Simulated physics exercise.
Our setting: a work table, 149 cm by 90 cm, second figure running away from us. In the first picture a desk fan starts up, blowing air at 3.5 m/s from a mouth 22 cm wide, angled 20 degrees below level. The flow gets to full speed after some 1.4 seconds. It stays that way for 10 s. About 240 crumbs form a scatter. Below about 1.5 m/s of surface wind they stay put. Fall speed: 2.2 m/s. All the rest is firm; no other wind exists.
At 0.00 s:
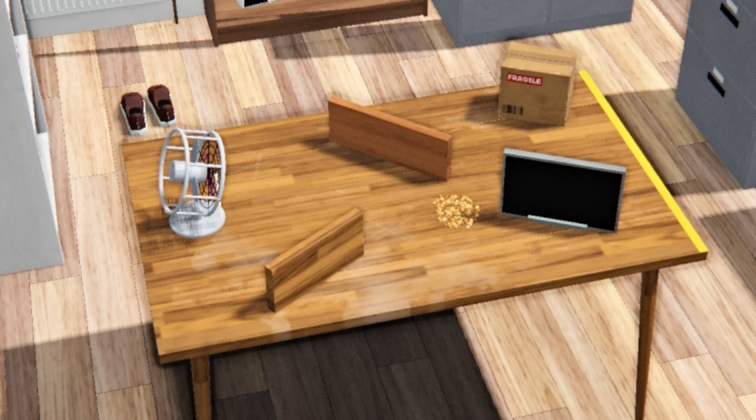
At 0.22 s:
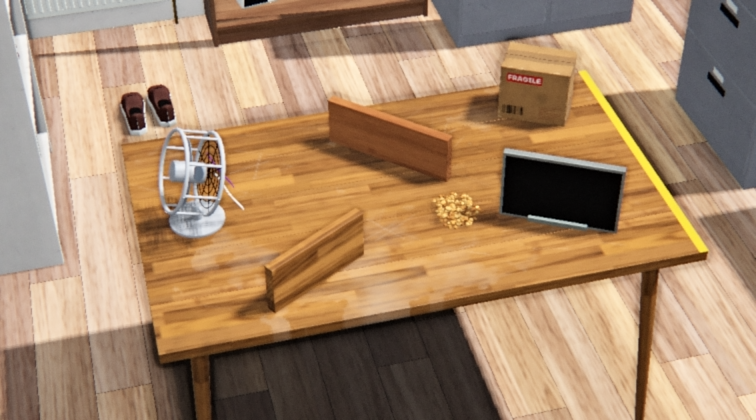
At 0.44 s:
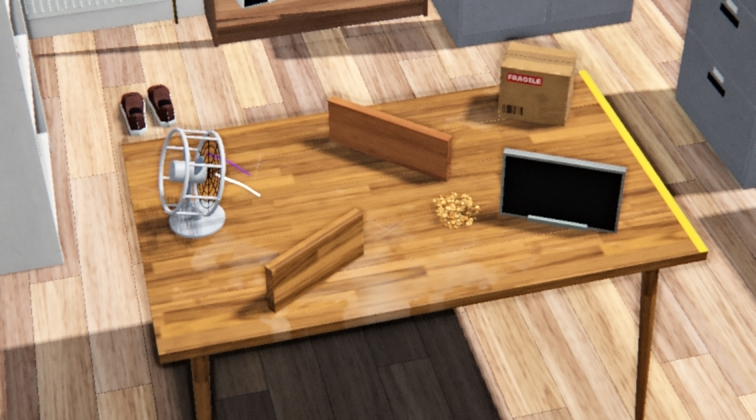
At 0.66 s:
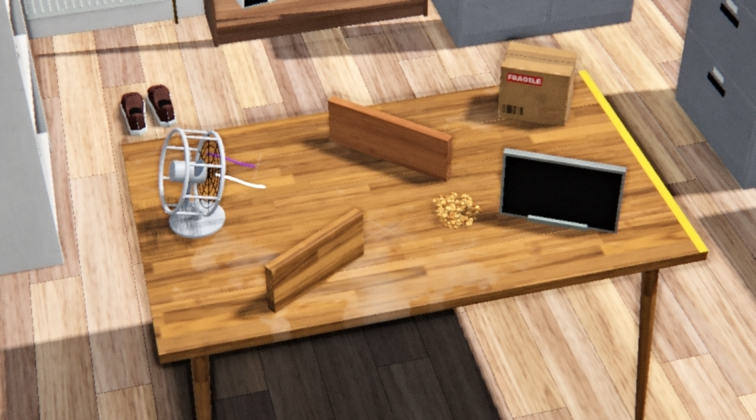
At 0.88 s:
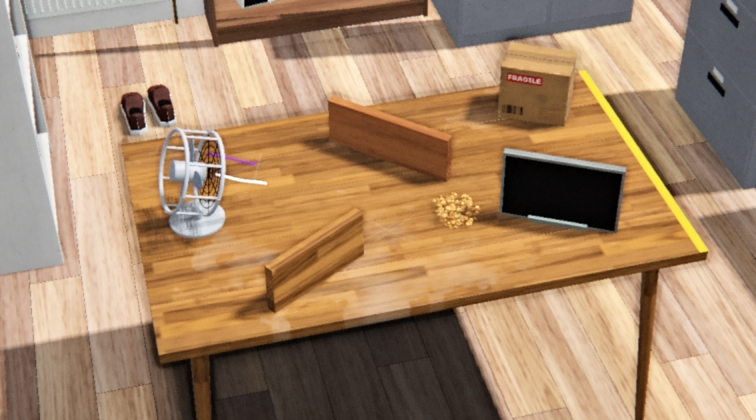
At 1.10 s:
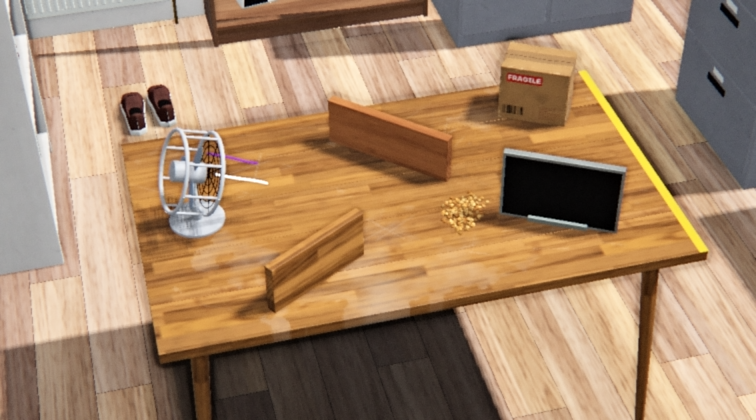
On a wooden table, a desk fan starts up at the left and its purple and white ribbons stream out to the right, then some of the scattered crumbs between two boards and a laptop shift slightly to the right.
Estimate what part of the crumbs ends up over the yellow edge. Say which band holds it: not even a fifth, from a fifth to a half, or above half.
The band that holds it is one fifth up to one half.
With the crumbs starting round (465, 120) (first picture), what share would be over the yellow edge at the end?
Roughly 0 per cent.
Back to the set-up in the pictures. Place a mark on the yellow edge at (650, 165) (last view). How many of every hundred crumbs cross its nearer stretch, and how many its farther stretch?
About 40 per cent over the nearer part and 1 per cent over the farther part.
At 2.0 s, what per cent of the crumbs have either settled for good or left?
80 %.
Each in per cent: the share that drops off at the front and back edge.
About 60 % front, about 0 % back.
After 2.0 s the count stands so, 38 % are over the yellow edge.
After 3.2 s the count stands so, 38 % are over the yellow edge.
After 5.5 s the count stands so, 38 % are over the yellow edge.
After 10.0 s, at the end, 38 % are over the yellow edge.
